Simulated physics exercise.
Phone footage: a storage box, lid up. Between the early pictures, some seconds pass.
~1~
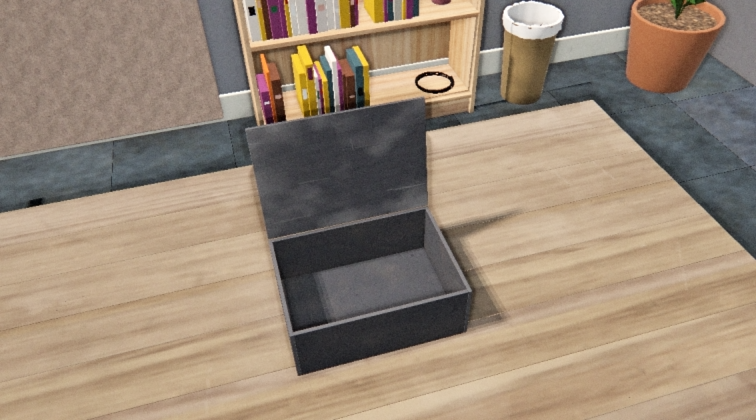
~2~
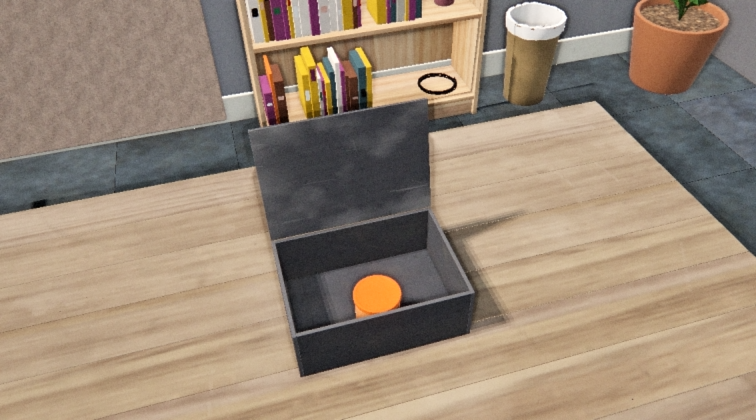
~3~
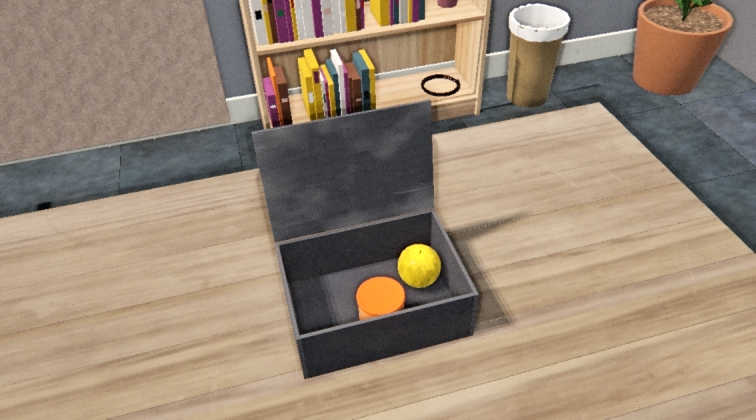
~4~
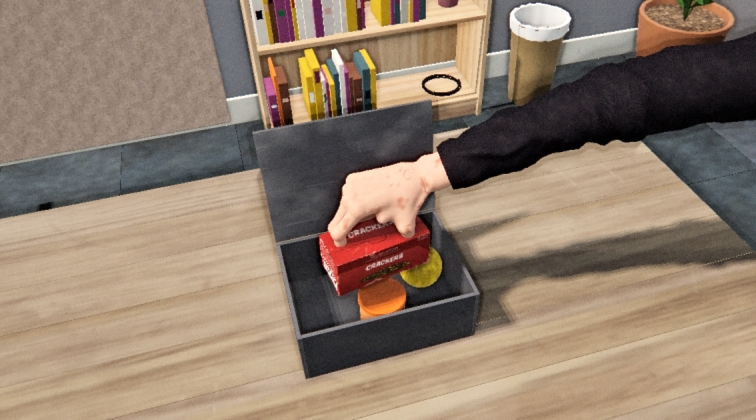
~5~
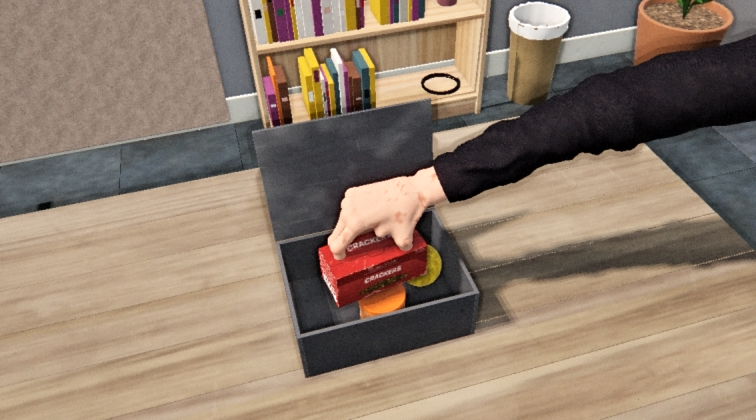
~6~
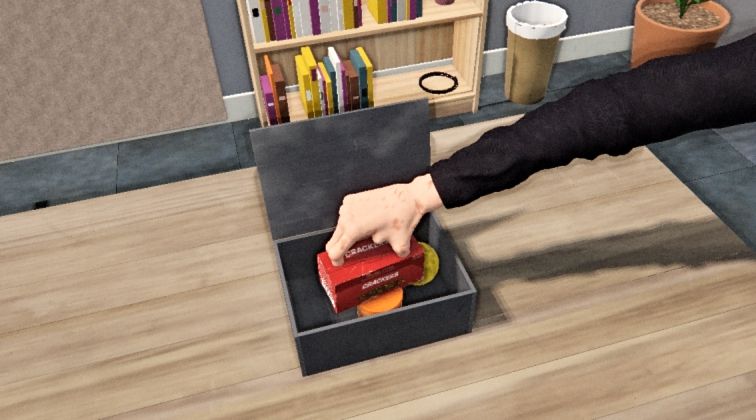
A hand lowering a red cracker carton into an open dark box after an orange lid and yellow fruit appear inside.
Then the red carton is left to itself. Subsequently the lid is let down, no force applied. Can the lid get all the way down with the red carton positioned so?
No, it is kept up.
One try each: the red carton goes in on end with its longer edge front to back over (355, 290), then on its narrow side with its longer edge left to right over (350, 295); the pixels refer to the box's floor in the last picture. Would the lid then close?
First time round it won't go down, and second time round it drops into place.
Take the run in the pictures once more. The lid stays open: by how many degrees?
The lid sits around 30° above the rim.
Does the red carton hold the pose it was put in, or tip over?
Observation: It keeps the set orientation.
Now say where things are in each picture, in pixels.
The last thing is not in view yet, in the first picture.
The last thing is not in view yet, in the second picture.
The last thing is not in view yet; yellow apple (419, 266), in the third picture.
On its way; red carton (375, 249), in the fourth picture.
On its way; red carton (374, 261), in the fifth picture.
Put in, still held; red carton (371, 267), in the sixth picture.
Then, 1.10 s later than the last frame, lid starting down.
Then, 1.50 s later than the last frame, lid 65° above the rim.
Then, 1.80 s later than the last frame, lid 36° above the rim.
When it is over, lid 31° above the rim; all 3 as before. End places, in pixels of the last picture, red carton near (370, 267).
